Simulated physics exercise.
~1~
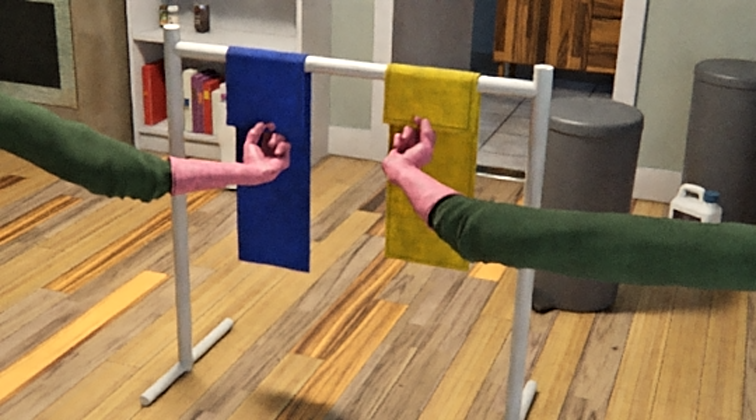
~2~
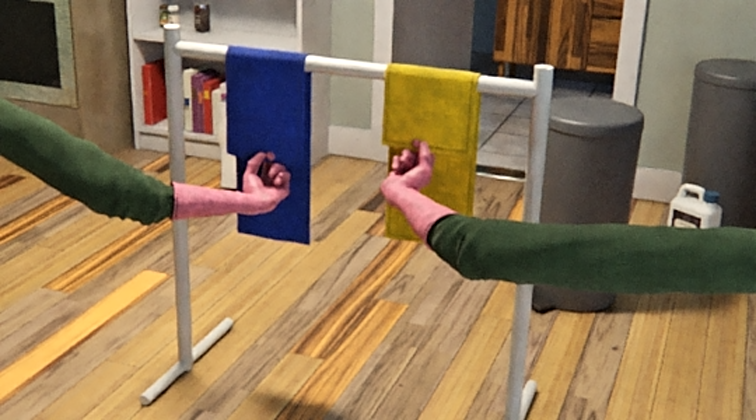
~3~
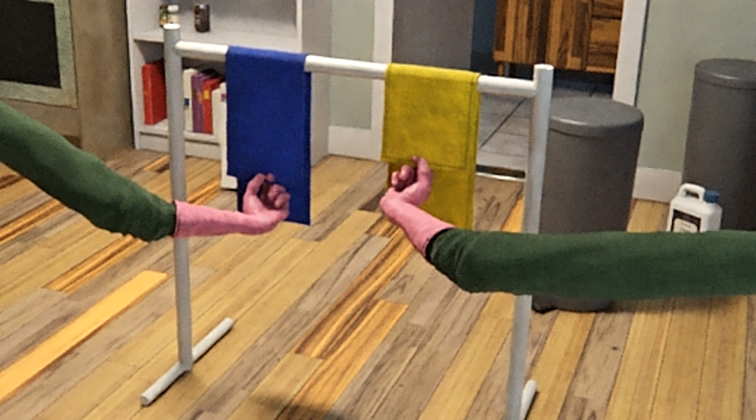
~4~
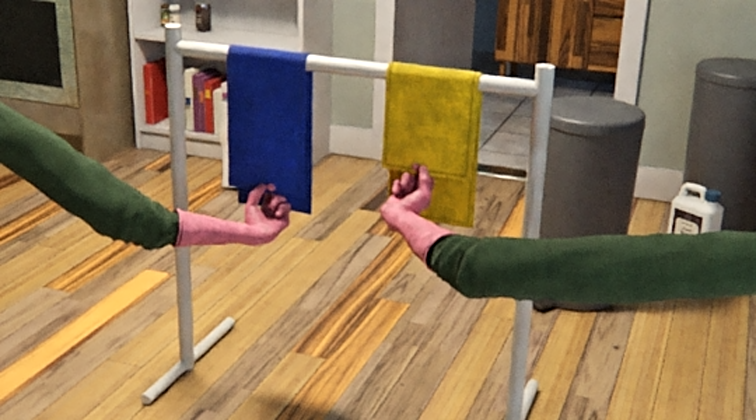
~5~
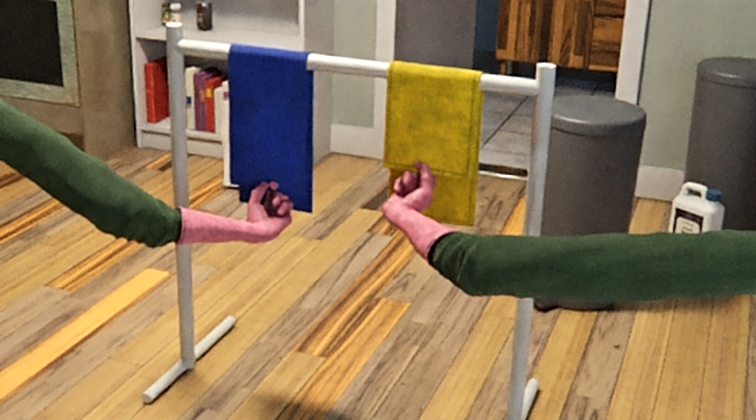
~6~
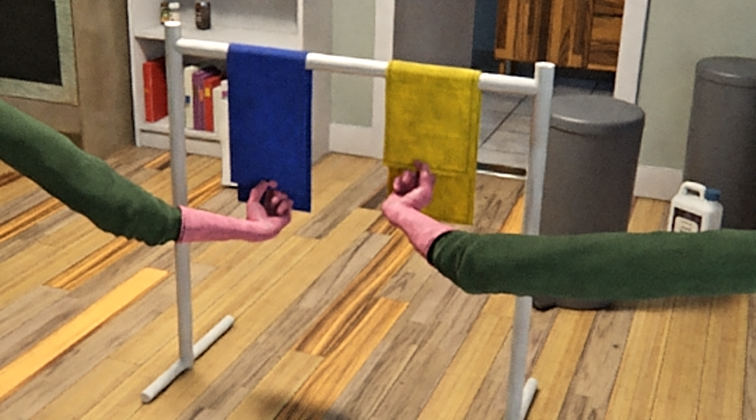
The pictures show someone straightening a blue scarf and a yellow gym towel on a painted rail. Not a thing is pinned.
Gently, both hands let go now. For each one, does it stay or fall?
The blue scarf stays. The yellow gym towel stays.
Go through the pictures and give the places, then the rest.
Scarf front hem (283, 128), back hem (291, 265); gym towel front hem (405, 120), back hem (405, 255), in the first picture.
Scarf front hem (283, 158); gym towel front hem (404, 142), in the second picture.
Scarf front hem (282, 179); gym towel front hem (403, 159), in the third picture.
Scarf front hem (283, 190); gym towel front hem (404, 166), in the fourth picture.
Scarf front hem (286, 188); gym towel front hem (406, 164), in the fifth picture.
Scarf front hem (285, 187), back hem (292, 204), front almost as long as the back; gym towel front hem (405, 163), back hem (408, 211), front over half the back, in the sixth picture.
Then, 0.84 s past the final frame, scarf unmoved; gym towel unmoved.
When it is over, scarf unmoved; gym towel unmoved. The blue scarf keeps its place and the yellow gym towel stays on.
